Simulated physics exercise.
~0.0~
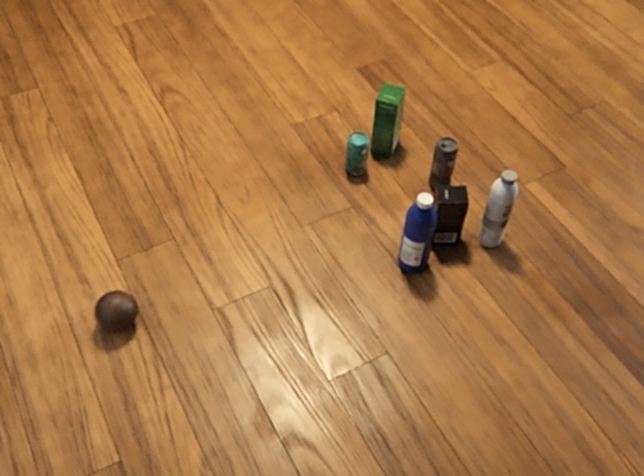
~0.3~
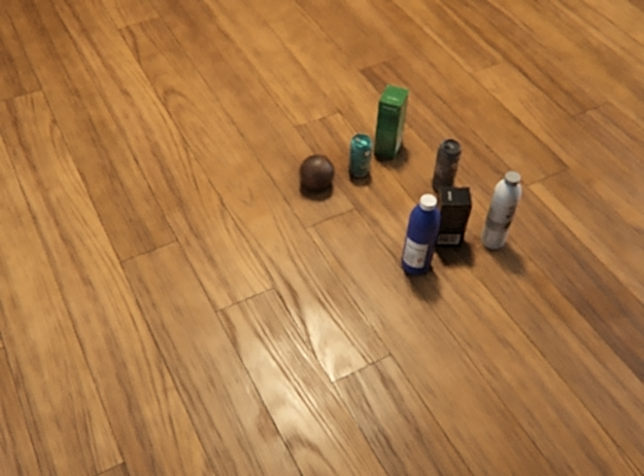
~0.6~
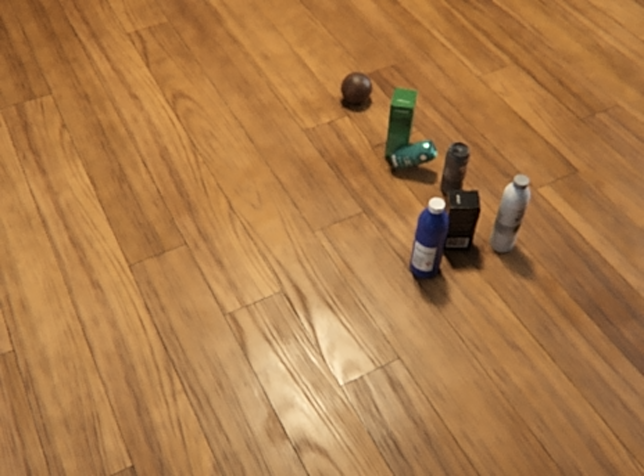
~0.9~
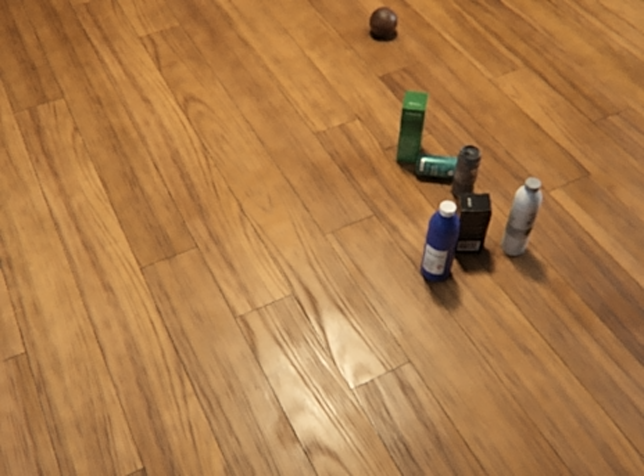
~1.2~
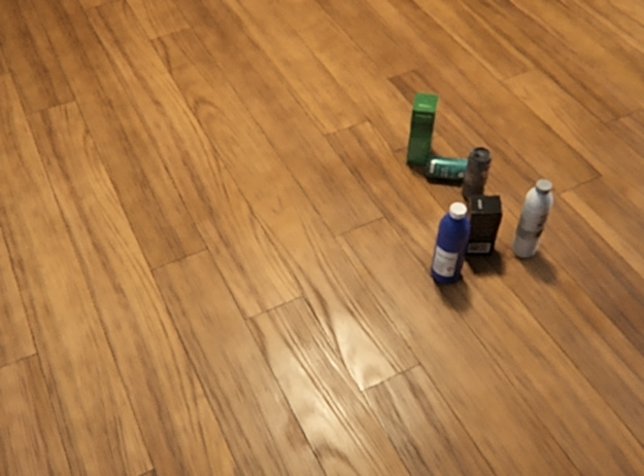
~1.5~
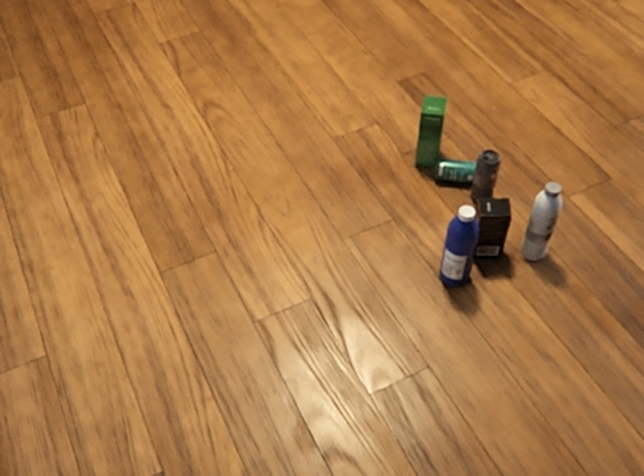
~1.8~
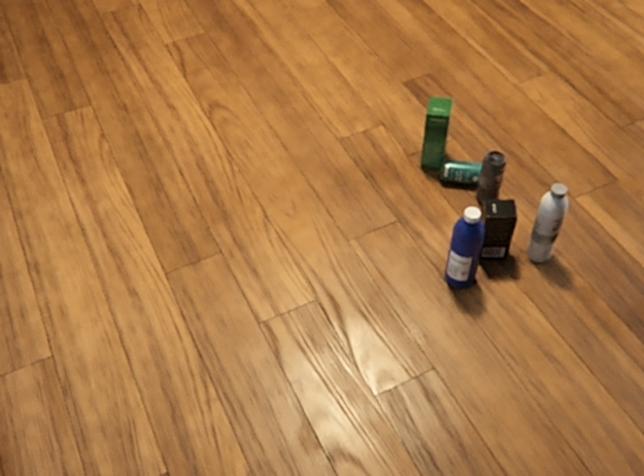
The footage shows a brown ball rolling right and away across a wooden floor toward a group of bottles, cans and cartons, where the turquoise can tips over as the ball rolls off beyond the top edge. The can ends on its side, the other objects still standing.
